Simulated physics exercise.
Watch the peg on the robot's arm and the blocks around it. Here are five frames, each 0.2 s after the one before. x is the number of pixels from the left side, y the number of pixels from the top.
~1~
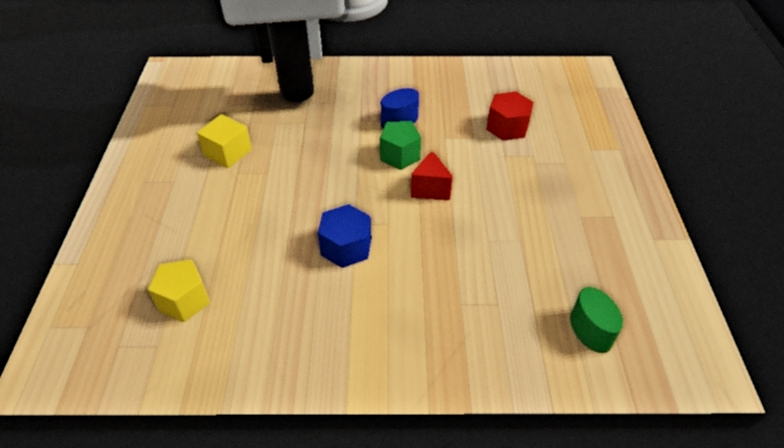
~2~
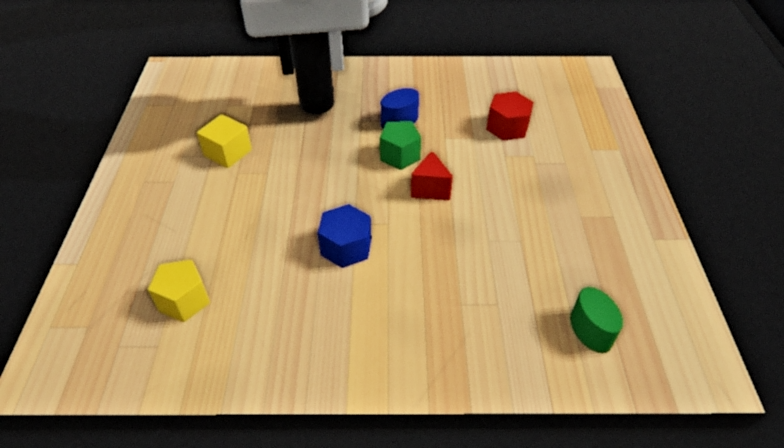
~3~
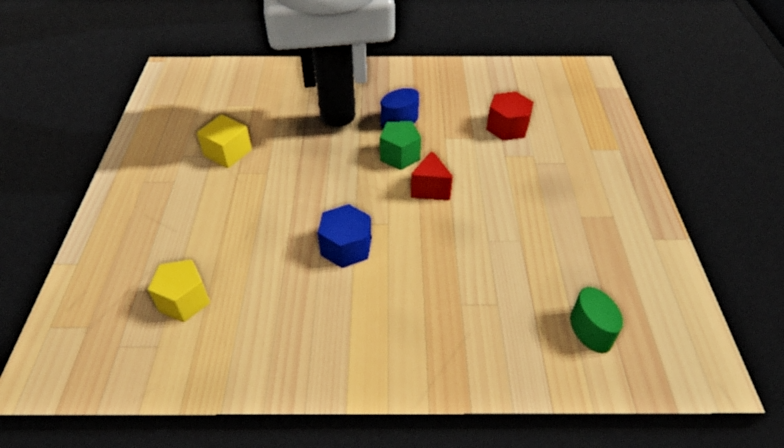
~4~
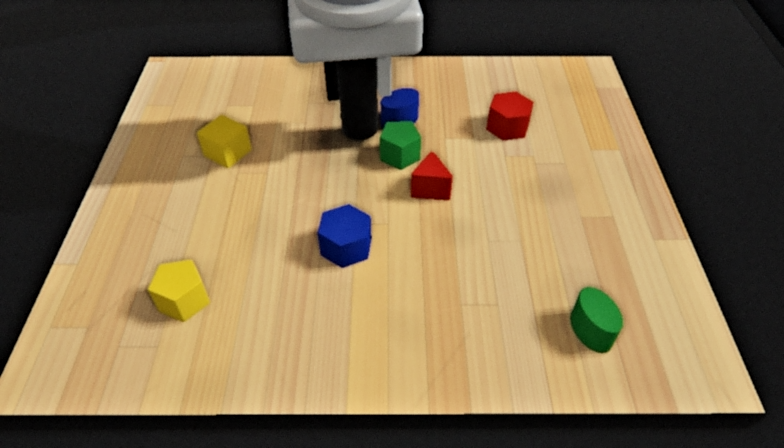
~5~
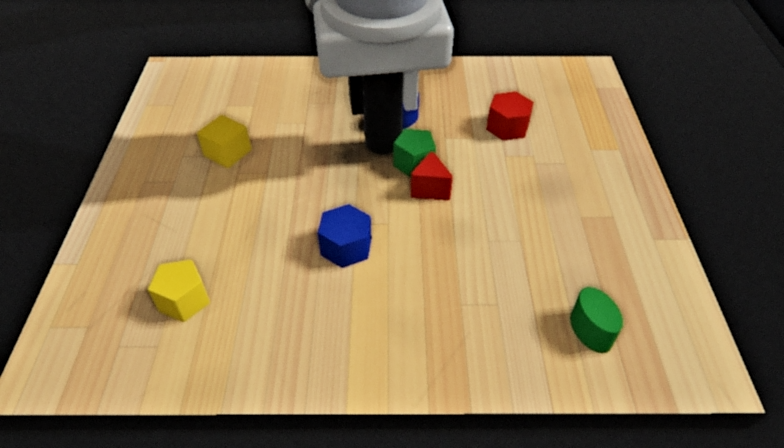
Robot arm moving its black peg diagonally right and toward the viewer, nudging a green block beside a red triangle.
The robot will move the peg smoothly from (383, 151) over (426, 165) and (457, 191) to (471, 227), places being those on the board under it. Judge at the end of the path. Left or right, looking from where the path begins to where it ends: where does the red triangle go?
It will end up to the right.
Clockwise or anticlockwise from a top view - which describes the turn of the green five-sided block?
The sense of turning is anti-clockwise.
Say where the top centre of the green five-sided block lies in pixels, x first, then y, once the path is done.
In the picture, it is at (509, 181).
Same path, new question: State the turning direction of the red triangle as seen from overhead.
The answer is clockwise.
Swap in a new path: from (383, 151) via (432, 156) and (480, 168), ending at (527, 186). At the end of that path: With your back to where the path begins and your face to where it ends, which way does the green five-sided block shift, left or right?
Goes right.
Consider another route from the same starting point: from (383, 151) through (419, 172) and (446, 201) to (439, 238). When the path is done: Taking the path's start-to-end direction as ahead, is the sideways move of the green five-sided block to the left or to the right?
My prediction: Leftwards.
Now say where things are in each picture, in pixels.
Peg's lower end at (297, 93); blue oval at (400, 97); green five-sided block at (400, 132); red triangle at (432, 167), in the first picture.
Peg at (317, 105); blocks still, in the second picture.
Peg at (338, 117); blocks still, in the third picture.
Peg at (360, 130); blocks still, in the fourth picture.
Peg at (383, 143); blue oval hidden; green five-sided block at (416, 140); red triangle at (432, 167), in the fifth picture.
On the path given first. One third of the way, peg at (427, 157); green five-sided block at (460, 157), turned 15° clockwise; red triangle at (447, 180), turned 75° clockwise.
Two thirds of the way, peg at (458, 184); green five-sided block at (500, 177), turned 15° anticlockwise; red triangle at (448, 191), turned 90° clockwise.
At the end, peg at (472, 220); blue oval still; green five-sided block at (509, 181), turned 30° anticlockwise; red triangle at (440, 212), turned 130° clockwise.
